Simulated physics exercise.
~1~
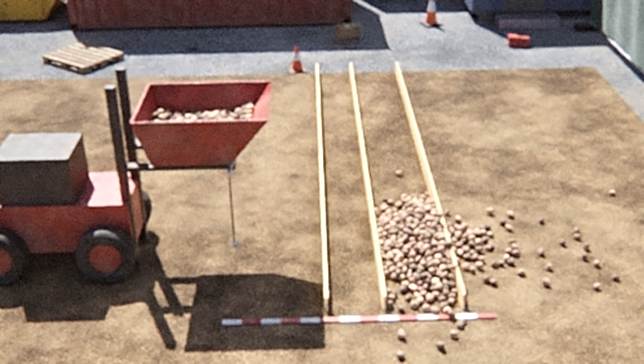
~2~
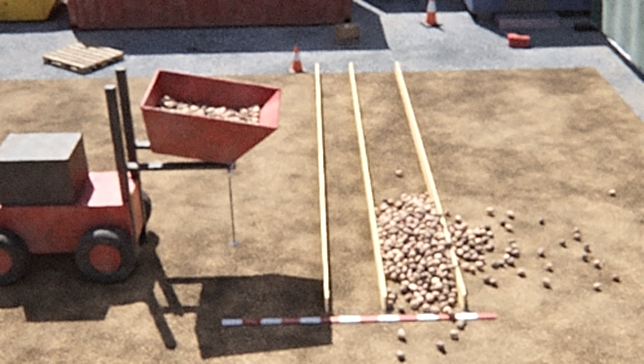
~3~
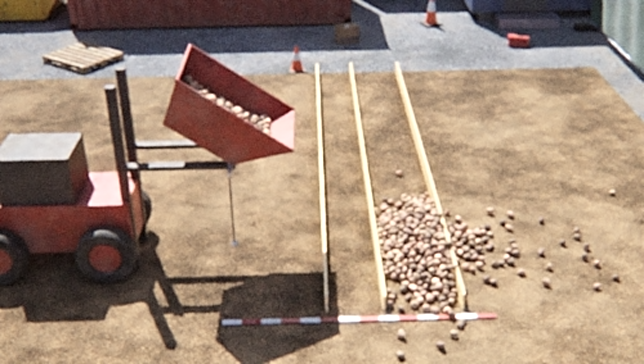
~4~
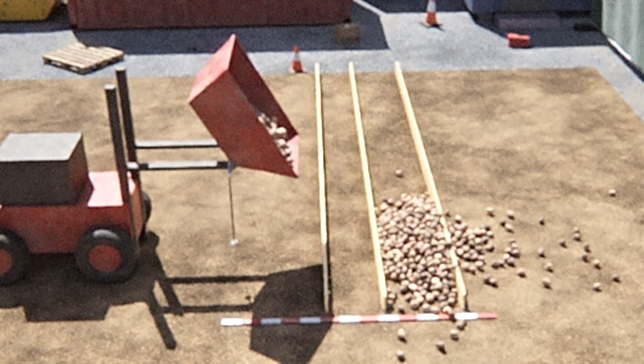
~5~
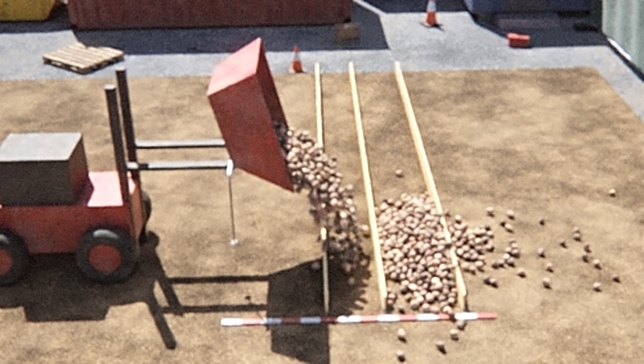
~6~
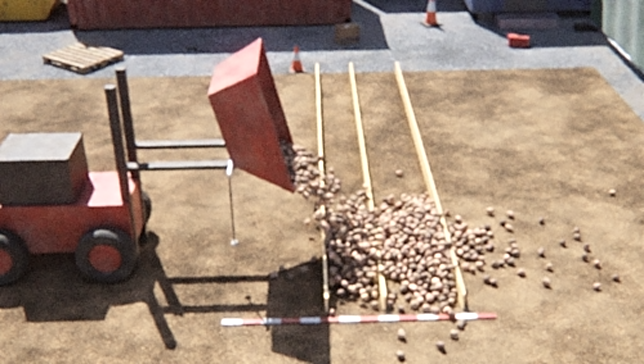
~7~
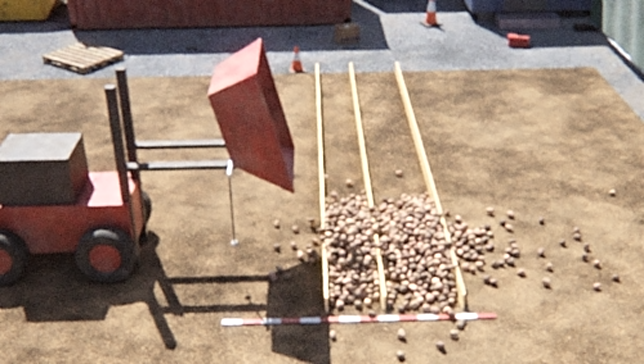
In the video, a red forklift tips its raised skip steadily to the right until round stones pour out beside an earlier pile lying among wooden planks. The stones fill the nearer bay and merge with that pile, and the emptied skip stays steeply tilted.
